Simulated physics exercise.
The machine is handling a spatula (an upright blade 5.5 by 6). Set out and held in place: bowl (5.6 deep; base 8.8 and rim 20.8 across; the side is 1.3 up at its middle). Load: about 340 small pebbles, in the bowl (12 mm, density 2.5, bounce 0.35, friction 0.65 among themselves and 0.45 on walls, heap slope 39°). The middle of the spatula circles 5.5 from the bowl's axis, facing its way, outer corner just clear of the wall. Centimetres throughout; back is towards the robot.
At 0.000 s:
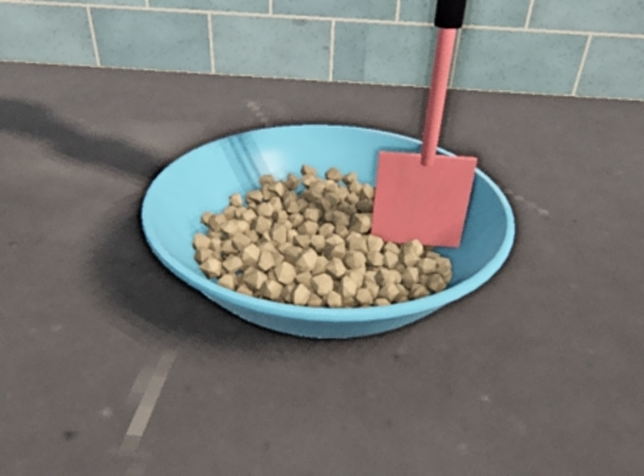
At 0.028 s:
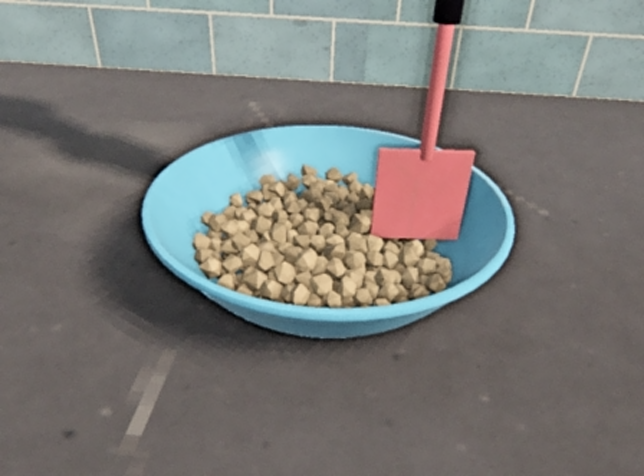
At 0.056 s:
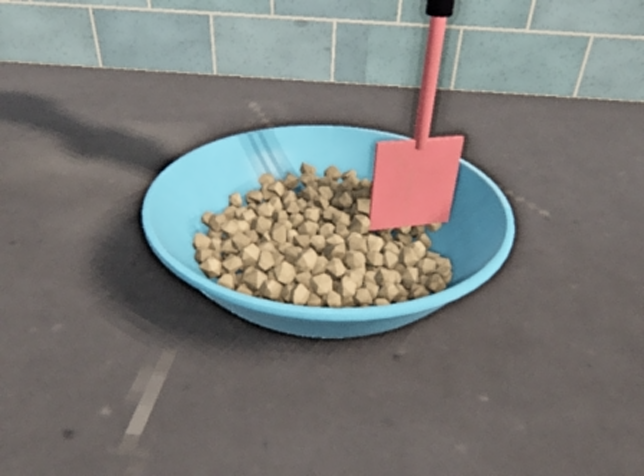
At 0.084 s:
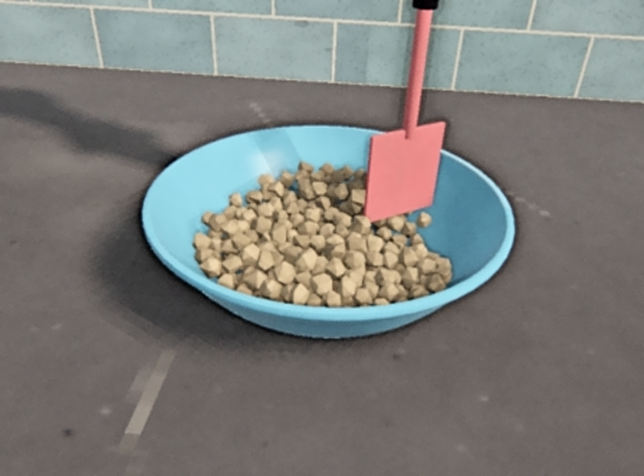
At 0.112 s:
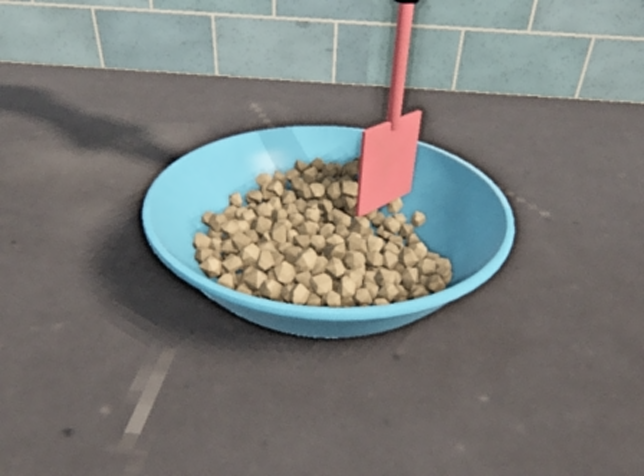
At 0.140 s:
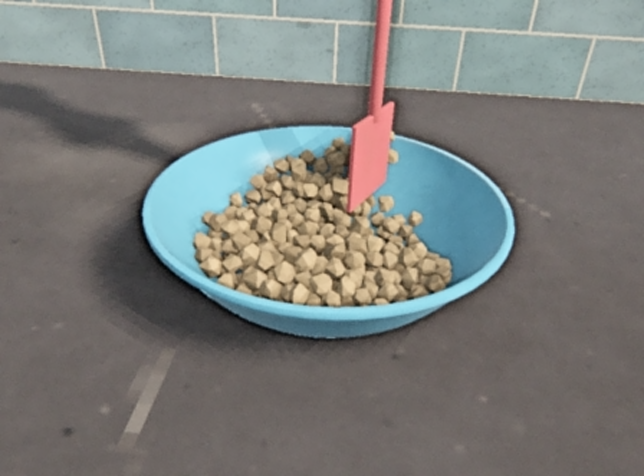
Blue bowl of small tan pebbles on a dark surface, a red spatula sweeping leftward and back through them while turning edge-on.
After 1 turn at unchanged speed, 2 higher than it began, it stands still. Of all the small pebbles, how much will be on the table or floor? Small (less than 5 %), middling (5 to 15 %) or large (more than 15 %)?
Answer: Middling; 5 to 15 % of the small pebbles finish on the table or floor.
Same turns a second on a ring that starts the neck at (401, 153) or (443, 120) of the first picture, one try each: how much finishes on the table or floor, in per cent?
Some 10 and 0 per cent.
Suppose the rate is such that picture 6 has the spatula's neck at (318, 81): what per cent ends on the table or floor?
About 20 per cent.
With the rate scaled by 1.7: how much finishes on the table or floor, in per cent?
About 15 per cent.
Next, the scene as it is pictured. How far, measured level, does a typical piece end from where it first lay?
Some 1 cm.
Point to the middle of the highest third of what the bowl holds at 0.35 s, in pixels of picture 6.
Around (238, 236).
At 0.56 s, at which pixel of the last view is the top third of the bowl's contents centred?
At about (341, 263).
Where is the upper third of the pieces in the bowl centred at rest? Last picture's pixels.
Around (320, 248).
After 0.35 s, 179° round, highest piece 9 above the table; 334 in the bowl, 4 on the table or floor, 7 in flight or on the tool.
After 0.56 s, 292° round, highest piece 7 above the table; 314 in the bowl, 27 on the table or floor, 4 in flight or on the tool.
After 0.87 s, 0° round, highest piece 5 above the table; 311 in the bowl, 34 on the table or floor.
After 1.57 s, 0° round, highest piece 5 above the table; 311 in the bowl, 34 on the table or floor.
In the end, 311 in the bowl, 34 on the table or floor. That is 10 % on the table or floor.
